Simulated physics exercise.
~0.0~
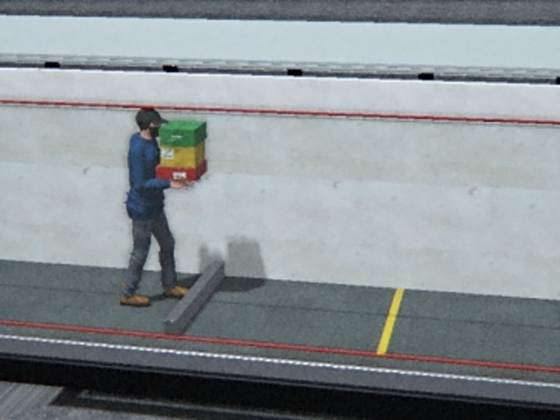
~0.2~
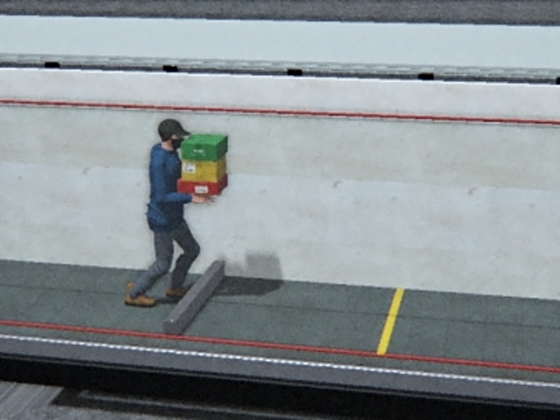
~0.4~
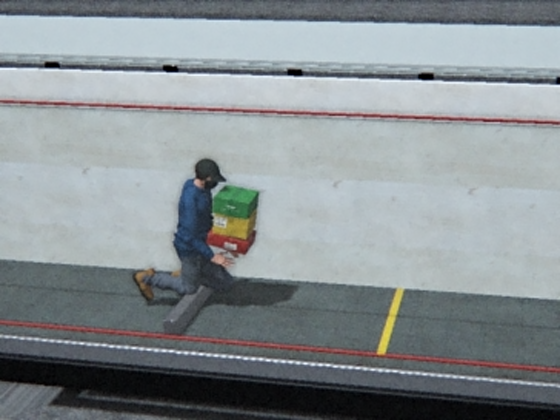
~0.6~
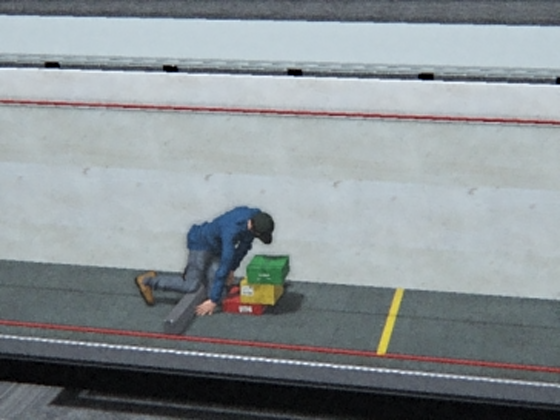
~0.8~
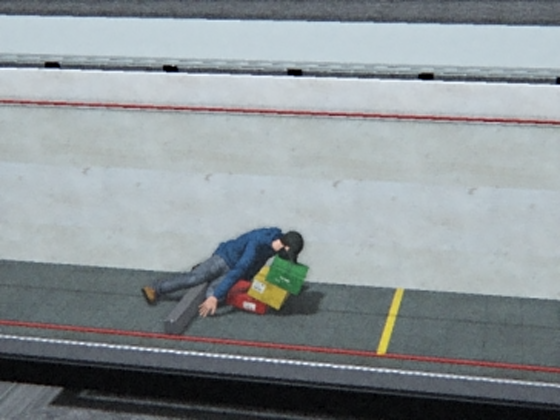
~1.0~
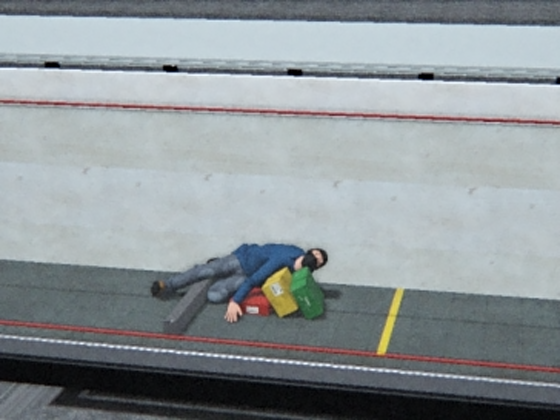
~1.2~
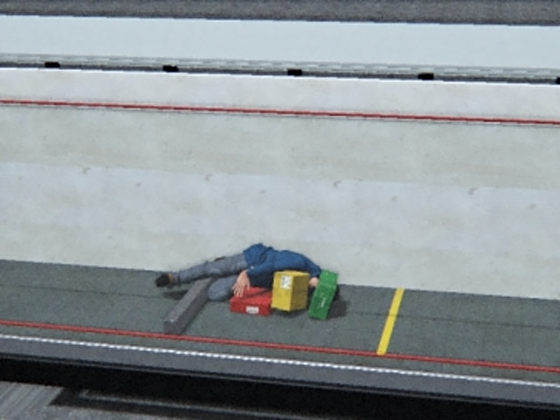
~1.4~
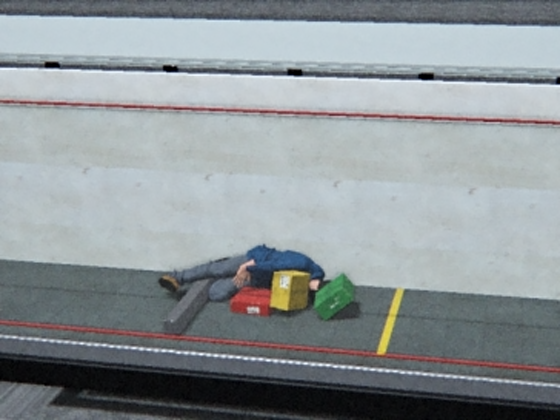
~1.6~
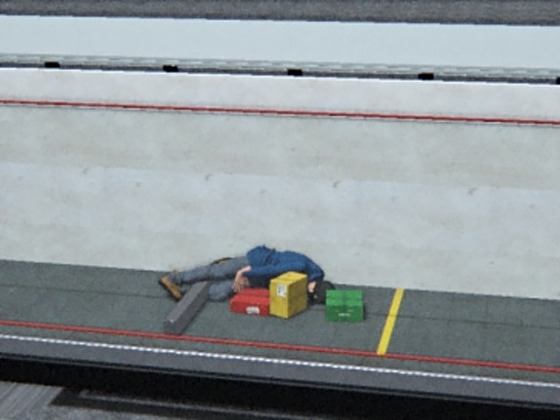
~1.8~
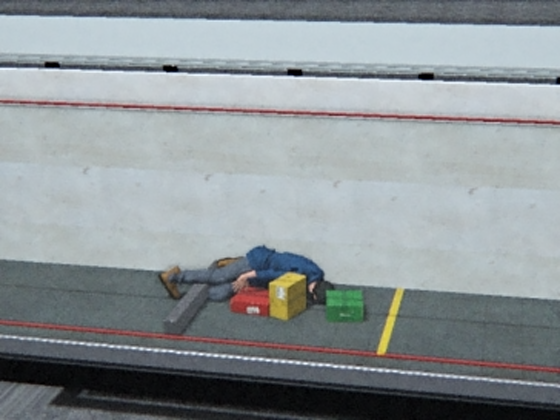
Man carrying stacked green, yellow and red boxes toppling rightward over a low rail, boxes tumbling and stopping short of a yellow line.
